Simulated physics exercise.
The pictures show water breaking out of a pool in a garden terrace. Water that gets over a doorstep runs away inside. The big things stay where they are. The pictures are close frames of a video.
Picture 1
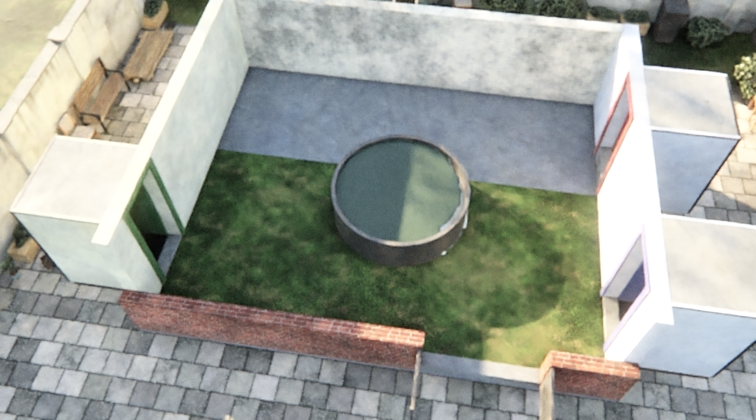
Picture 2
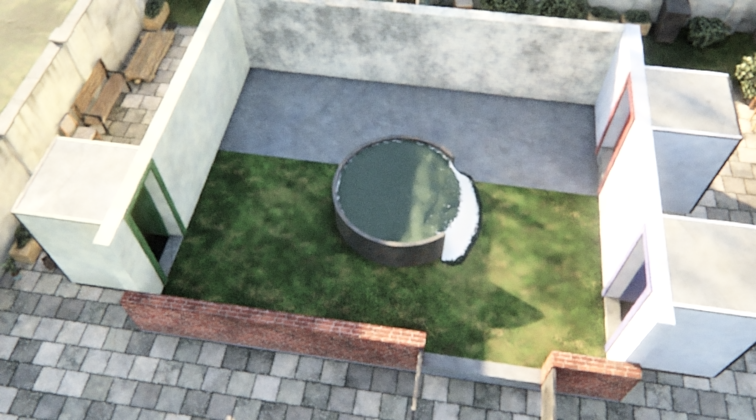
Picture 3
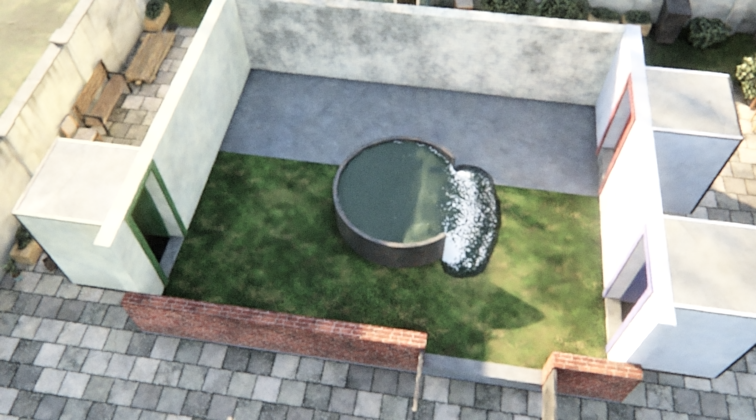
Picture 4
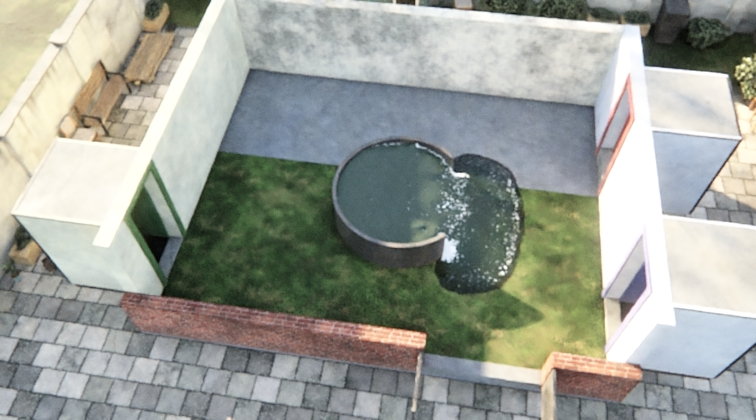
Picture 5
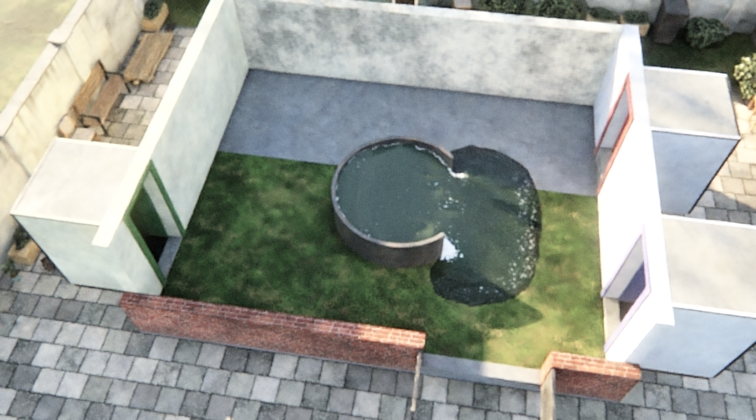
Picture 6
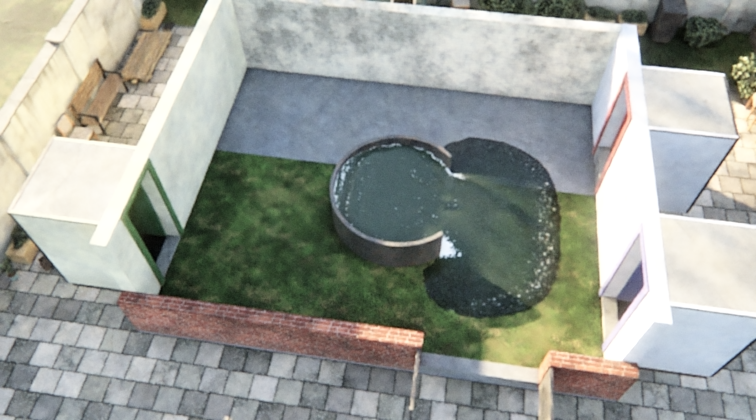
In a walled garden, water bursts from a round pool's right side and spreads across the grass.
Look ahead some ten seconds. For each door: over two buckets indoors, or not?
One by one: The blue door lets in a lot; the green door admits no more than that; the red door admits no more than that.
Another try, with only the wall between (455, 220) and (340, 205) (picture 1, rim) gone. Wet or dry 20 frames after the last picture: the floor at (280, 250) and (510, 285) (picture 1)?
In turn: Flooded, awash.
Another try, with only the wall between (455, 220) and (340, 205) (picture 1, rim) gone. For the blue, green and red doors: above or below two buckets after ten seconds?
In short: Blue door passes that mark, green door is over, red door lets less in.
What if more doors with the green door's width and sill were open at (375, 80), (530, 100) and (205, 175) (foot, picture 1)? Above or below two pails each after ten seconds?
As listed: Holds, takes more, holds.
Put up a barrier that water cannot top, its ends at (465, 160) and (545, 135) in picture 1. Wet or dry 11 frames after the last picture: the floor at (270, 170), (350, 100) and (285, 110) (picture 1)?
In turn: Dry, clear, dry.
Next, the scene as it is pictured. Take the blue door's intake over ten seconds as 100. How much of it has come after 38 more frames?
Close to 80 %.
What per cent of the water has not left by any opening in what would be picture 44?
About 84 per cent.
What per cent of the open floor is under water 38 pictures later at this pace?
Close to 65 %.
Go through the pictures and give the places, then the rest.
In the first frame, still water in the pool at (400, 189).
In the second frame, water pours out at (465, 210) and has run to a hidden place.
In the third frame, water pours out at (465, 212) and has run to (464, 273).
In the fourth frame, the front is at (472, 290), out from the gap at (464, 213).
In the fifth frame, the front is at (497, 154), out from the gap at (463, 213).
In the sixth frame, the front is at (529, 303), out from the gap at (461, 213).
A moment on, water covers 30 % of the floor; the blue door wet at the sill, nothing in, the green door not reached, the red door wet at the sill, nothing in.
Next, water covers 35 % of the floor; the blue door over two buckets in, the green door not reached, the red door wet at the sill, nothing in.
Then, water covers 40 % of the floor; the blue door far over two buckets in, the green door not reached, the red door wet at the sill, nothing in.
Later, water covers 65 % of the floor; the blue door far over two buckets in, the green door not reached, the red door wet at the sill, nothing in.
In the end, water covers 90 % of the floor; the blue door far over two buckets in, the green door not reached, the red door wet at the sill, nothing in.
